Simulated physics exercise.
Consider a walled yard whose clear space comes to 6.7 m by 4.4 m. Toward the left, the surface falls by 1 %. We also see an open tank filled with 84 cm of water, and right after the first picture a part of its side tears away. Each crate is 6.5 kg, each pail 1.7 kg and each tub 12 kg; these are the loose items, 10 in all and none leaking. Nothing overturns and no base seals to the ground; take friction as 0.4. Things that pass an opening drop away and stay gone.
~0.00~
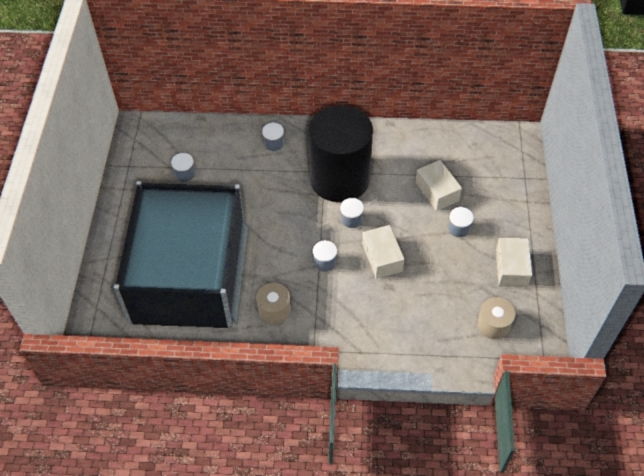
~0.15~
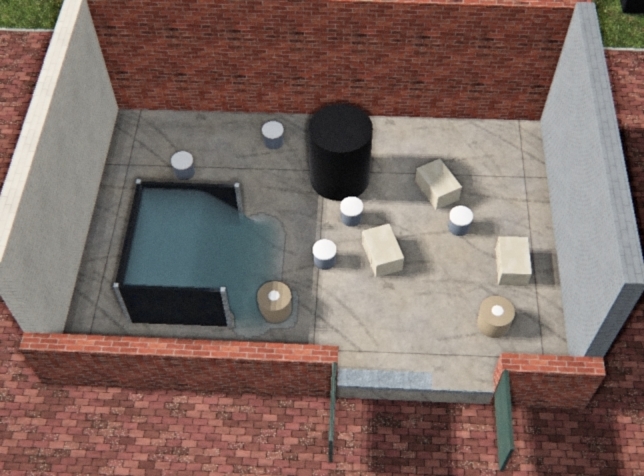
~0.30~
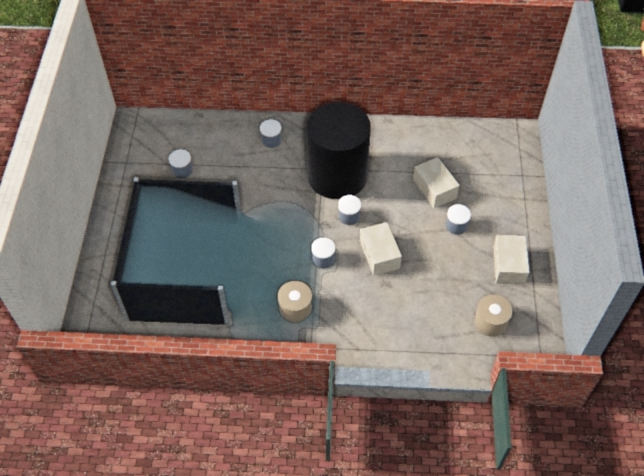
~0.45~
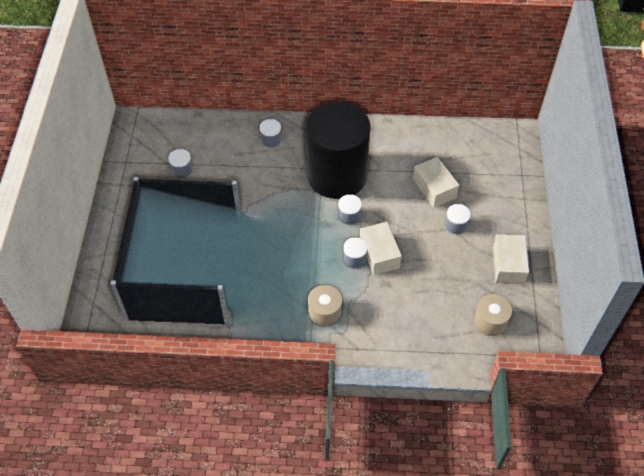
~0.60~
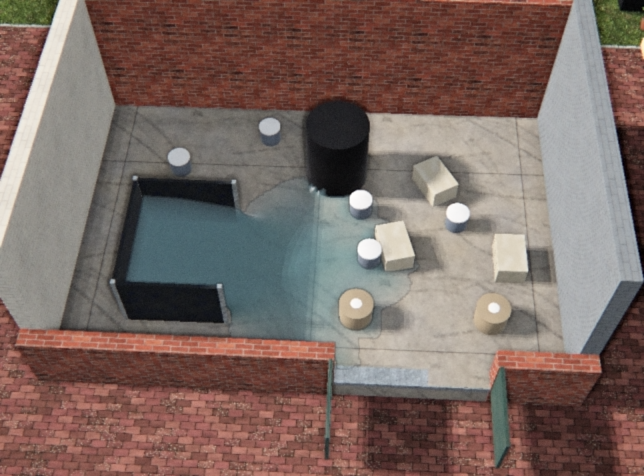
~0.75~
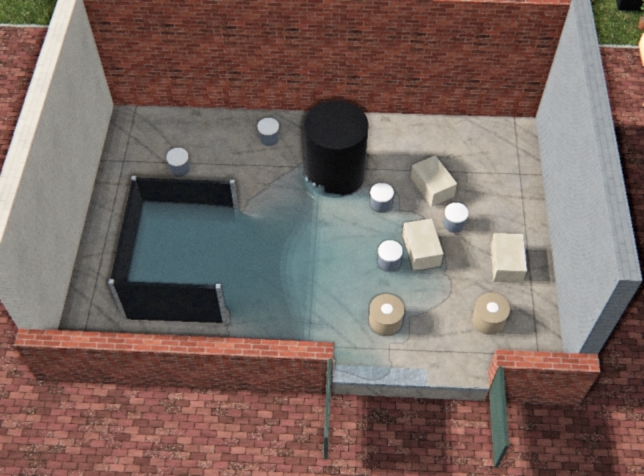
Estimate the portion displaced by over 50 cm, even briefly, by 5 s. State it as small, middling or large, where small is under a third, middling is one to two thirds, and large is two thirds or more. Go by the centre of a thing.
Large.
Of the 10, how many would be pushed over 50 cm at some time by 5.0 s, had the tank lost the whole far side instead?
Count: 6.
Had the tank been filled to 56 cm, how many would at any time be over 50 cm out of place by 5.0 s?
With that change, 8 of them.
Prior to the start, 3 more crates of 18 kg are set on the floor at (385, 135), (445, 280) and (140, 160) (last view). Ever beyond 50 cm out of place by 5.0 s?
Going through them in turn, I'd say beyond, beyond and not that far.
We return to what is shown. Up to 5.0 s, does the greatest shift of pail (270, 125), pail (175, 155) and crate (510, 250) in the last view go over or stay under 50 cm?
In turn: Past it, under, more.
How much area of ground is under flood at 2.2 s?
Close to 20 m2, I'd say.
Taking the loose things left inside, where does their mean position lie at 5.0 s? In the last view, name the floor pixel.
Close to (366, 190).
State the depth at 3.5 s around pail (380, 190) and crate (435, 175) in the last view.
I'd estimate 10 cm for the first and 10 cm for the second.
After 1.1 s 5 of 10 are over 50 cm from their spots; 2 afloat.
After 2.2 s 7 of 10 are over 50 cm from their spots; 8 afloat.
After 3.5 s 8 of 10 are over 50 cm from their spots; 9 afloat.
After 5.0 s 9 of 10 are over 50 cm from their spots, and 9 have been at some point; 6 afloat.
